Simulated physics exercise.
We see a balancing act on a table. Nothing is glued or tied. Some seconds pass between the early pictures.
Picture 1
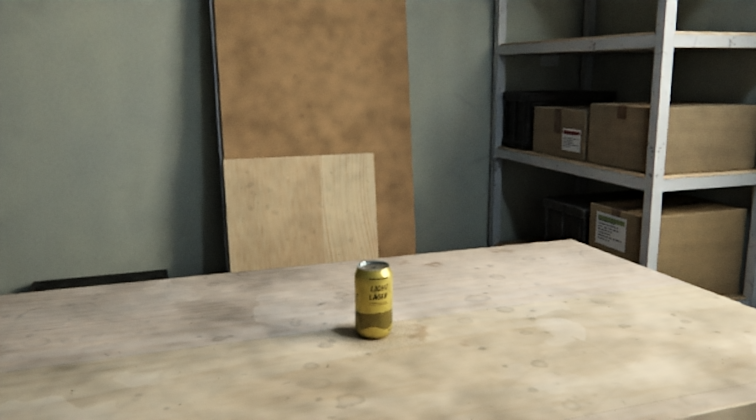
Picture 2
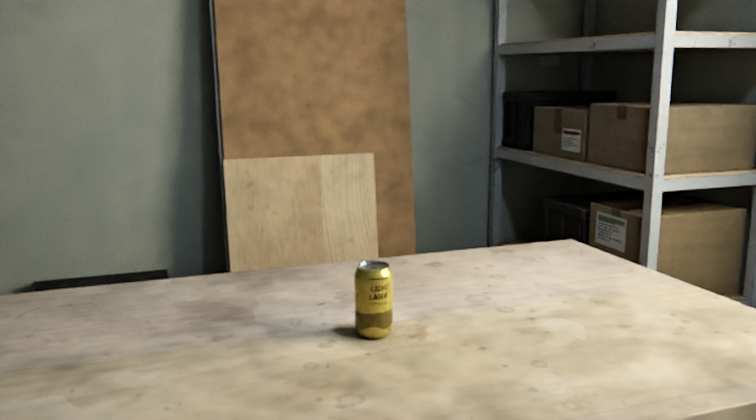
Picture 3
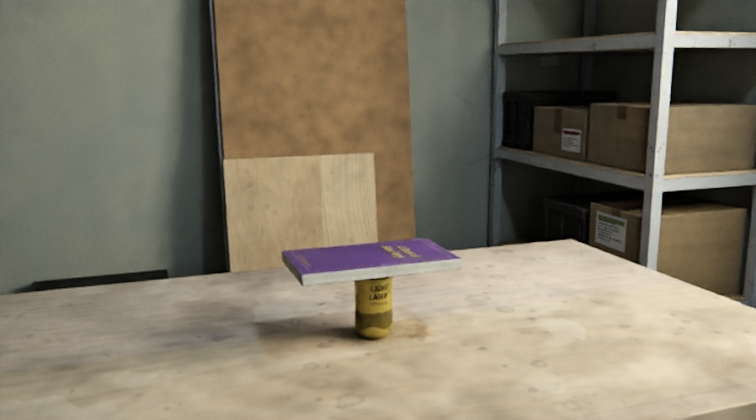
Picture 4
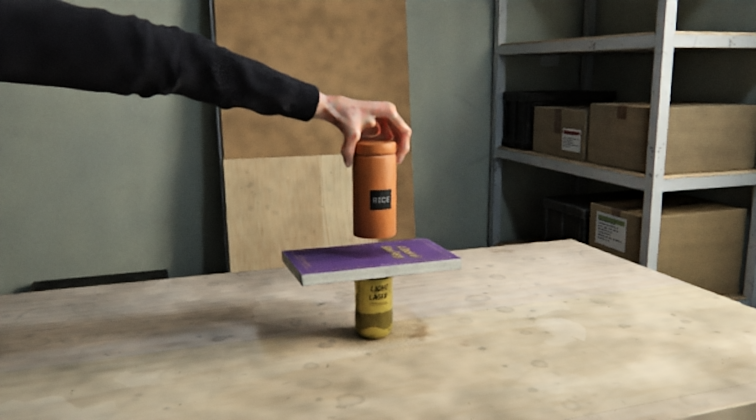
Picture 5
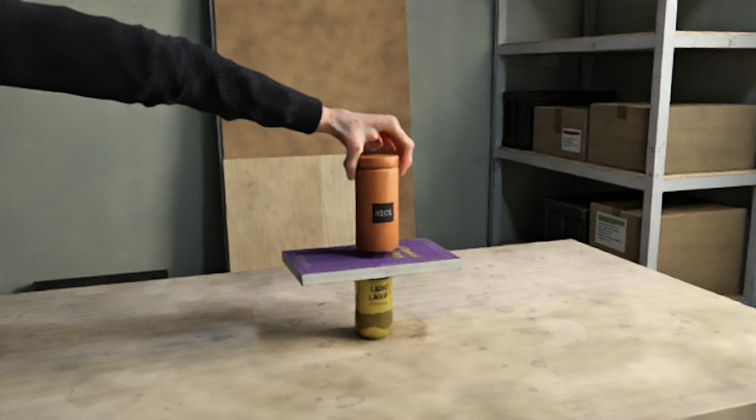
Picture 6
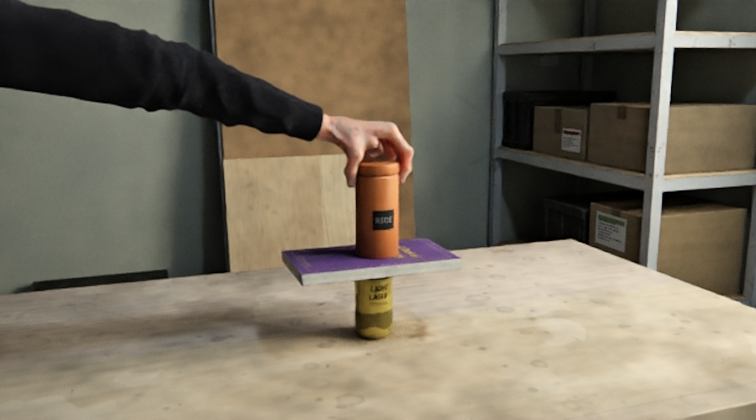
The footage shows a yellow can standing alone on a table, then a purple book lying across its top. A hand reaching in from the left lowers an orange jar onto the book and keeps hold of its top.
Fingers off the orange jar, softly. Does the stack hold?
It stays up.
Then, 0.70 s past the last view, nothing moves.
Then, 1.70 s past the last view, orange jar resting near (377, 209).
Finally, all 3 still in place. Final places as the last picture's camera would see them, orange jar near (377, 209). The stack keeps its balance.
